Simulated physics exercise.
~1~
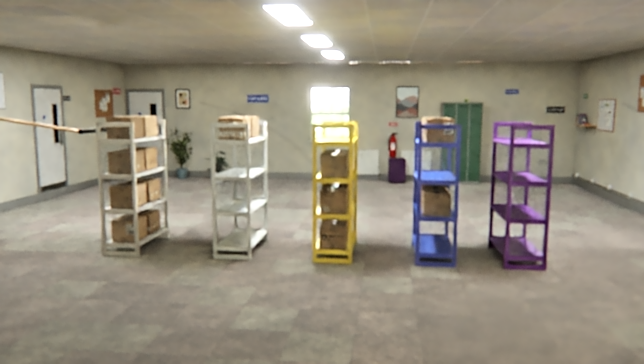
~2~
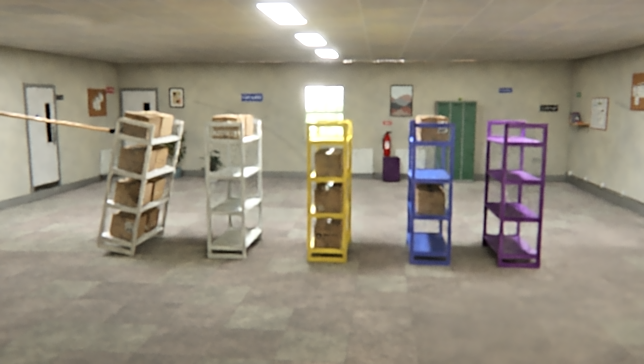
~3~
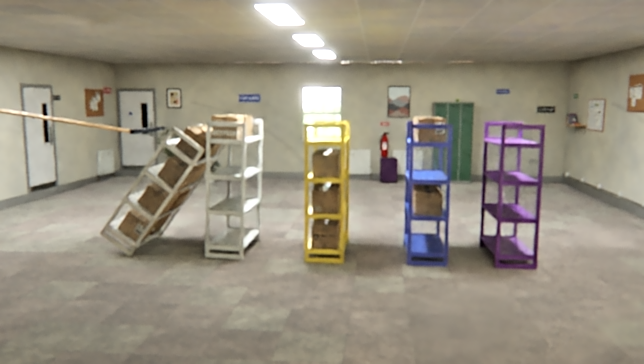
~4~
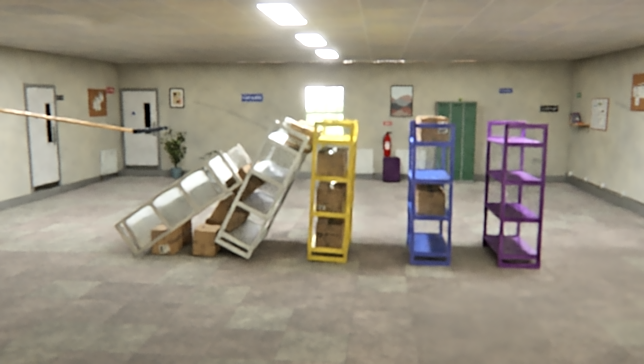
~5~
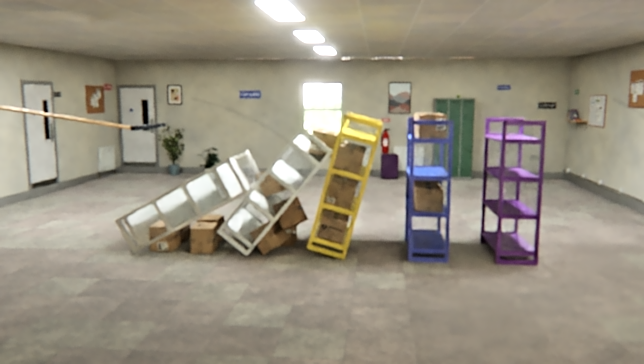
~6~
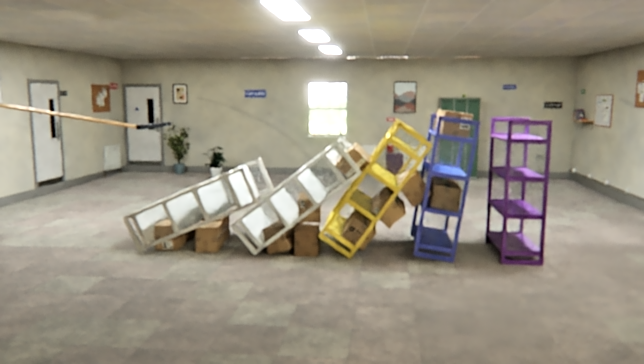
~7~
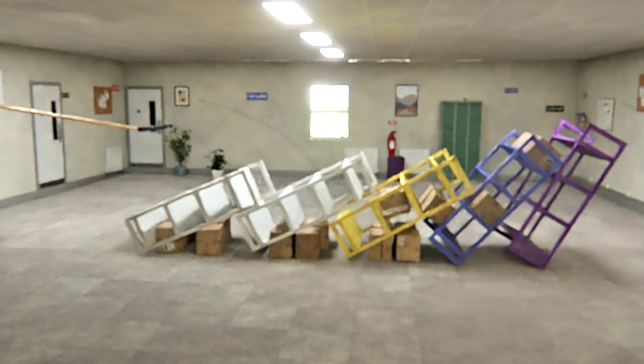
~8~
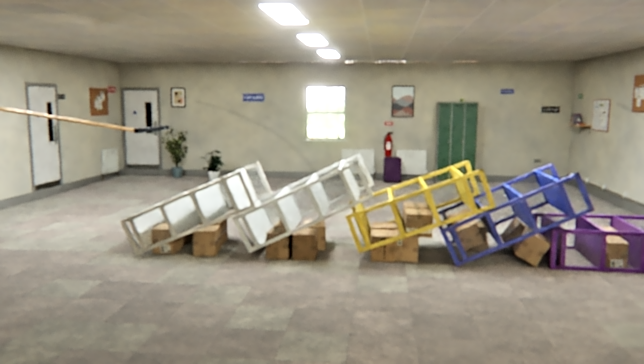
Five shelving racks toppled like dominoes after a pole from the left tipped the first one rightward, the white, yellow and blue racks leaning over in turn and boxes spilling out, until the purple one at the far right lay flat on the floor.
